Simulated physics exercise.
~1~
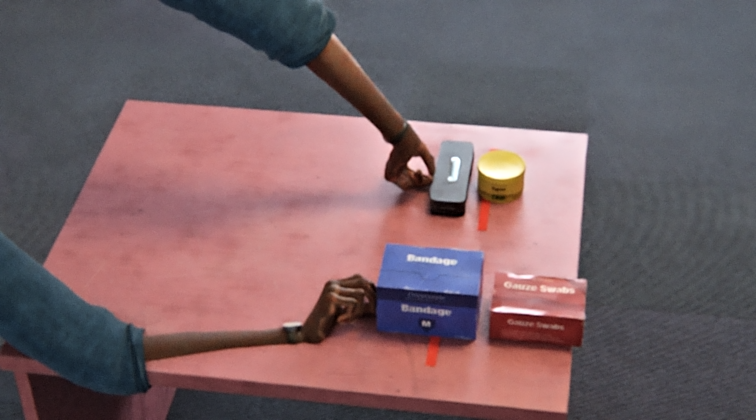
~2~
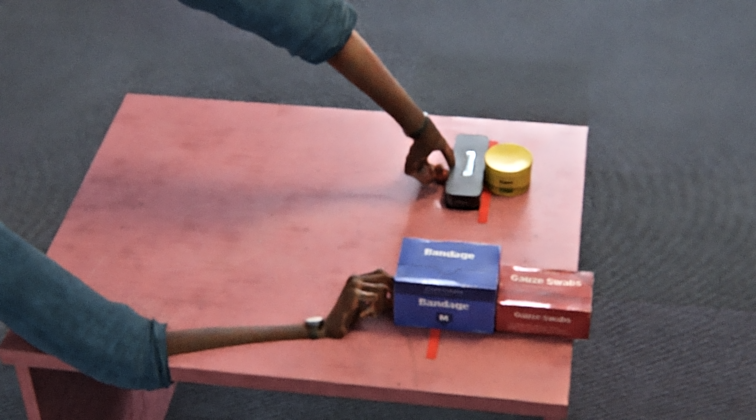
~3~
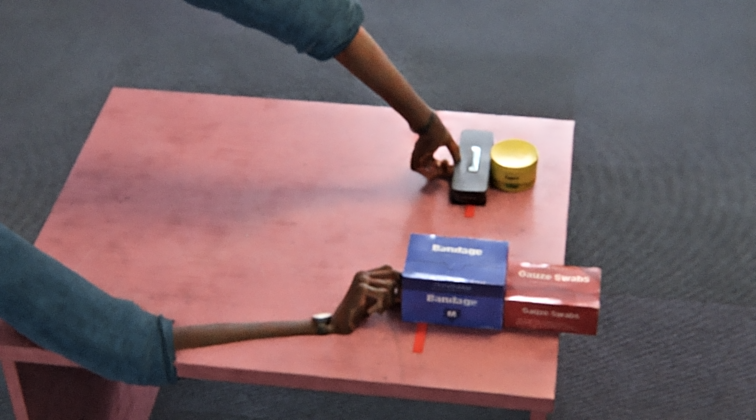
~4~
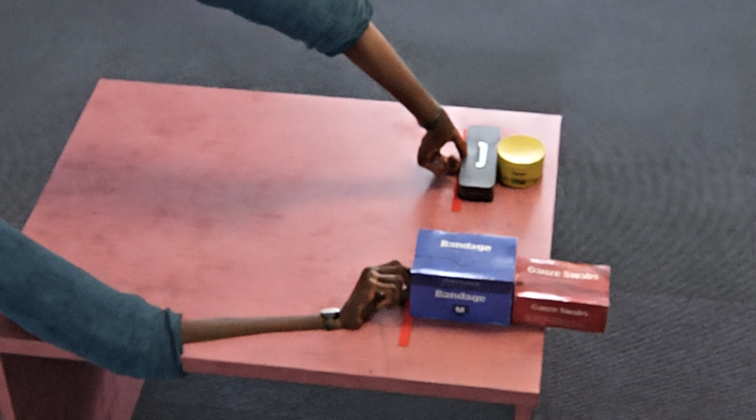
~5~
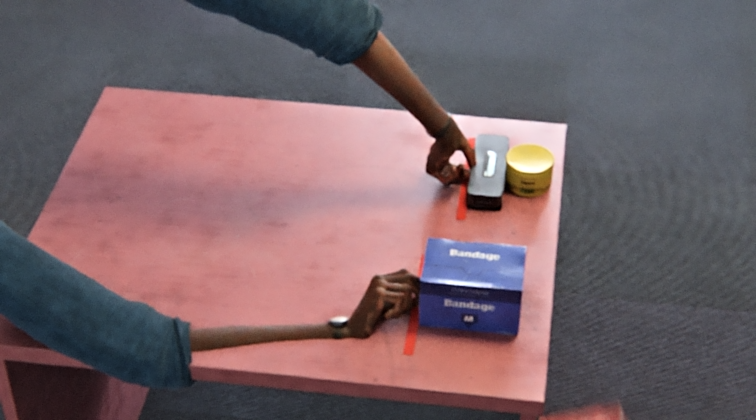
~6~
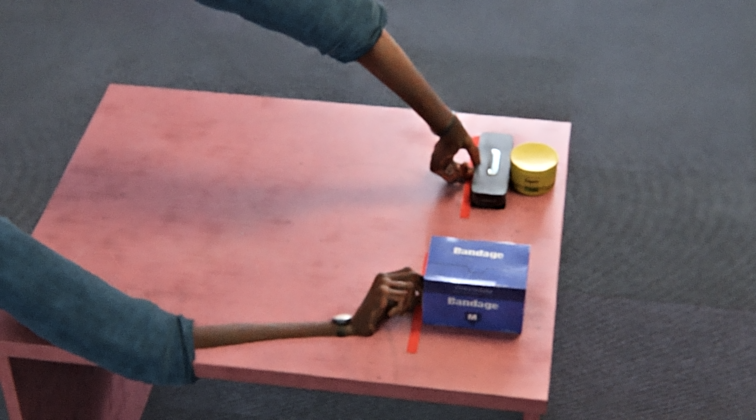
On a pink table, two hands slowly pushed a blue bandage box and a black case to the right, nudging a red gauze box and a yellow tub ahead of them, until the red box tipped off the edge and the tub stayed on top.
